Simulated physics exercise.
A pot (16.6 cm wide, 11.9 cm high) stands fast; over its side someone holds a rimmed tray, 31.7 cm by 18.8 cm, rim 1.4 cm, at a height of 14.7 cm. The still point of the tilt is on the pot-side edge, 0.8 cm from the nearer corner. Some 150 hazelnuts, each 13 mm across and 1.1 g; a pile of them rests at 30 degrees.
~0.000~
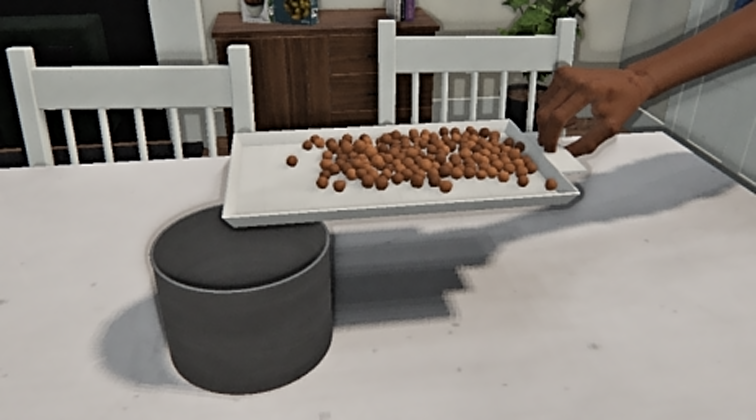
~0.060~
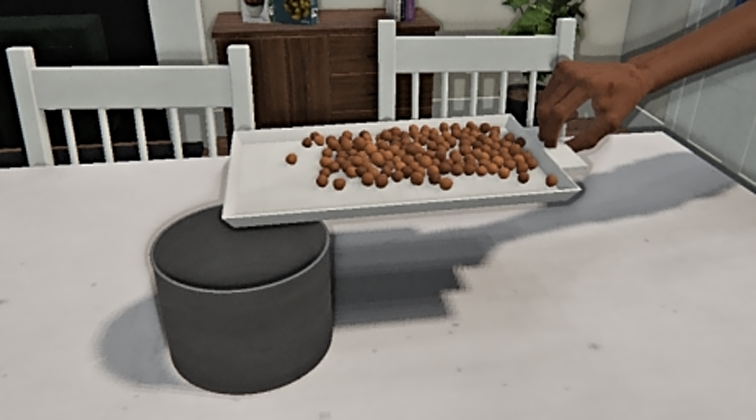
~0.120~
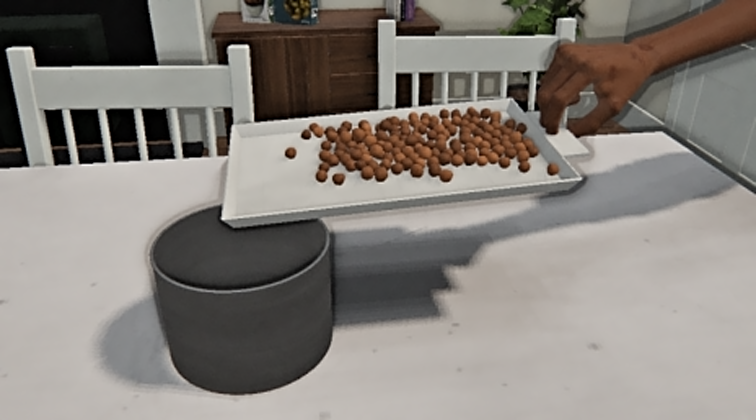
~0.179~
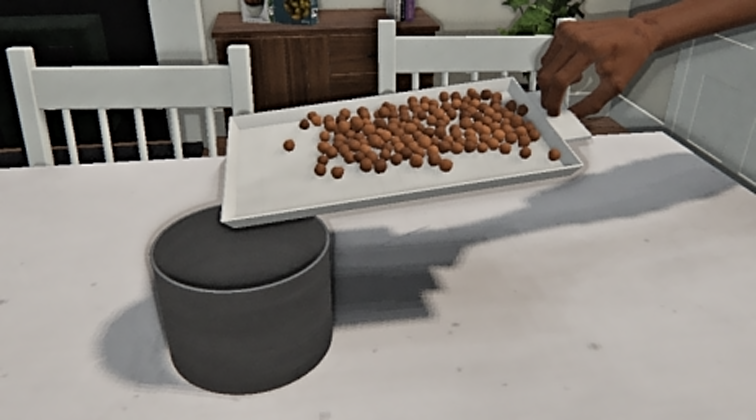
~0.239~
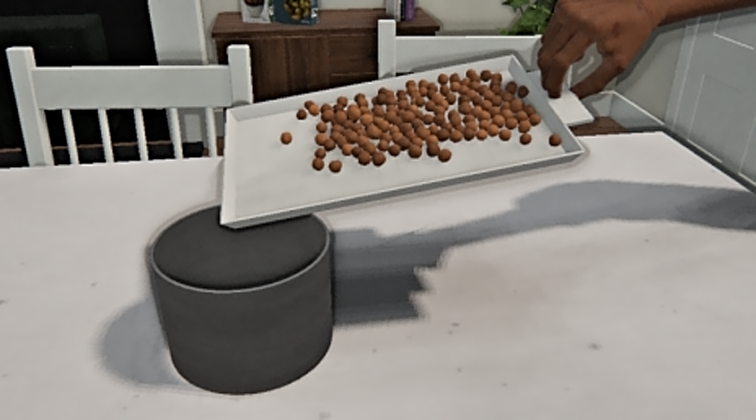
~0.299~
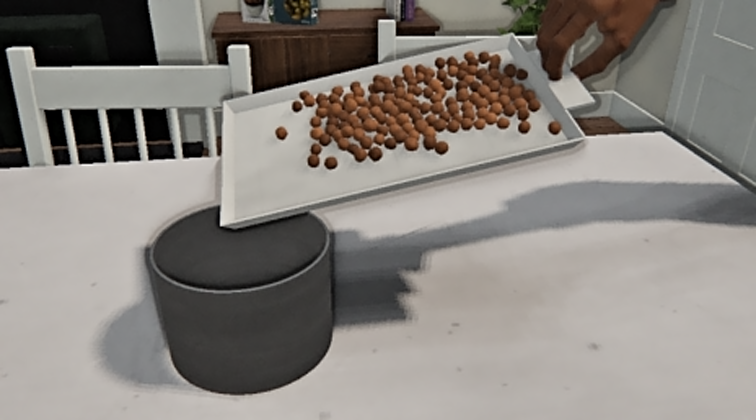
At a white table, a hand raises the right side of a tray of hazelnuts.
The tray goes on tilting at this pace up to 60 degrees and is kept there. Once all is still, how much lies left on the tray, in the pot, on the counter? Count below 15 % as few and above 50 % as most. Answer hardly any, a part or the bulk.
Left on the tray: Hardly any; in the pot: The bulk; on the counter: A part.
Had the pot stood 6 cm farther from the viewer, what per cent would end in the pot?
It would be near 0 per cent.
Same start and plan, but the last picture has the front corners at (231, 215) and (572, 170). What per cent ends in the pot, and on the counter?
Pot 55, counter 45.
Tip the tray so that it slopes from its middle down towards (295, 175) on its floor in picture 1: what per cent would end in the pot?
About 25 per cent.
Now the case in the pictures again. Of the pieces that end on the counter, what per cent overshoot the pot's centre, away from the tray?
About 70 per cent.
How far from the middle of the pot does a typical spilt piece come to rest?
Some 22 cm.
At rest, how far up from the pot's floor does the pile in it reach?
About 2.5 cm.
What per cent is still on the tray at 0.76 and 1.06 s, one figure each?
In turn: 60, 10.
After 0.57 s, tilt 39 degrees; the tray holds 100 %, the pot 0 %.
After 0.76 s, tilt 53 degrees; the tray holds 60 %, the pot 10 %.
Then, at 1.06 s, tilt 60 degrees; the tray holds 10 %, the pot 55 %.
At rest (2.1 s), tray 0 %, pot 65 %, counter 30 %.
